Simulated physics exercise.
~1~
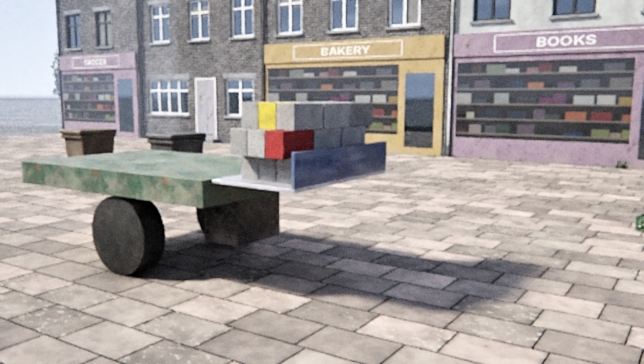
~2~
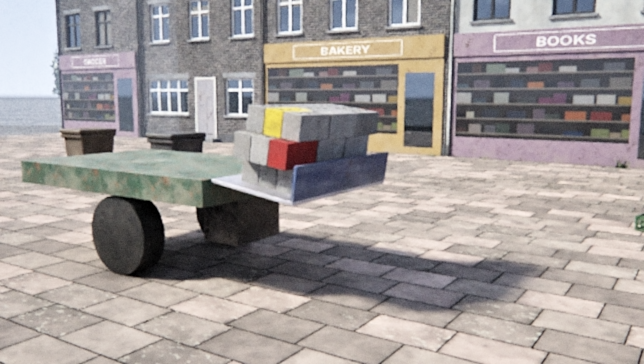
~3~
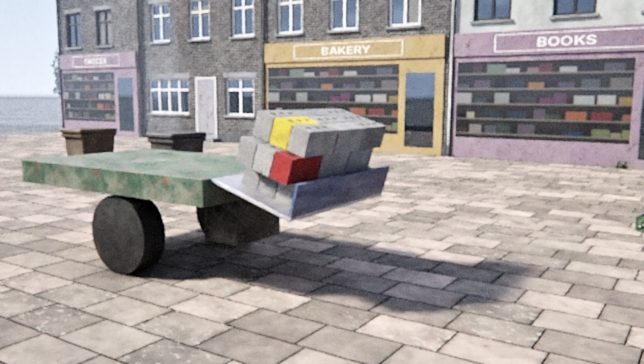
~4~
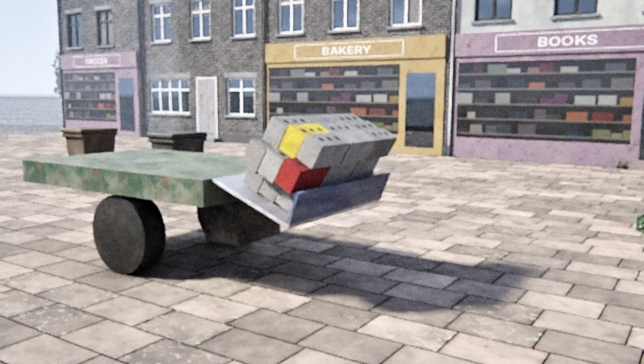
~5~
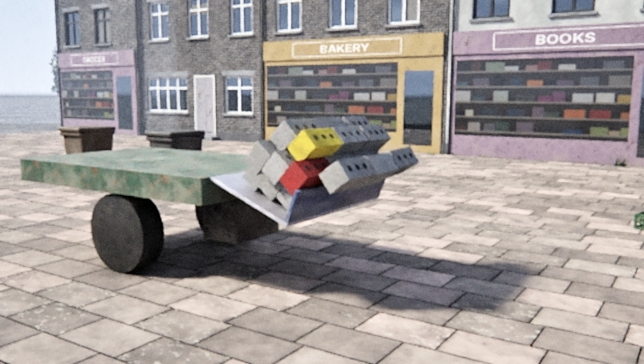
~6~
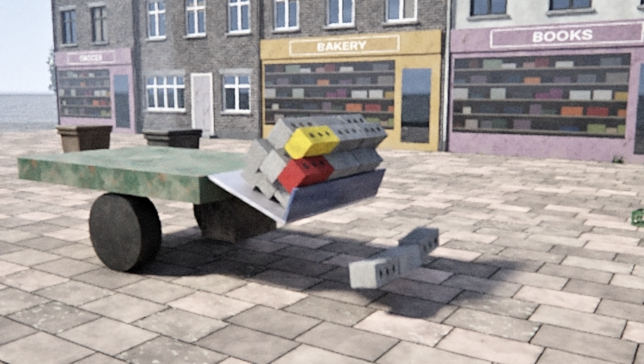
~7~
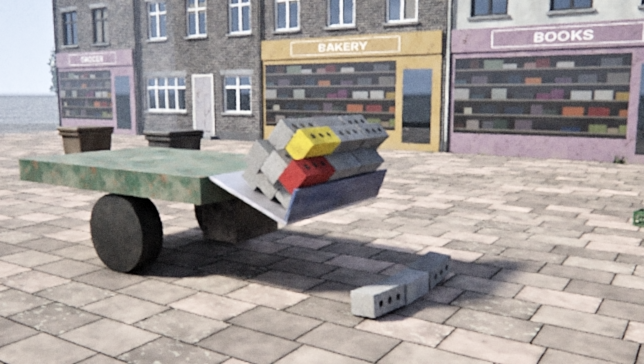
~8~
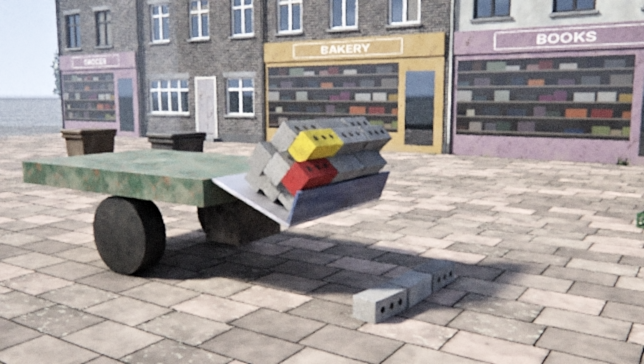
The clip opens on a paved square before a bakery and a bookshop, with grey blocks, one red and one yellow, stacked neatly on a flap at the end of a green flat-bed. The flap's outer end tilts downward, and the whole stack leans with it. As the slope steepens, the blocks shift and spread toward the right. A few grey ones slide off the lower edge and drop to the paving. They settle on the stones below, while the red and yellow blocks stay tilted among the rest on the sloping flap.
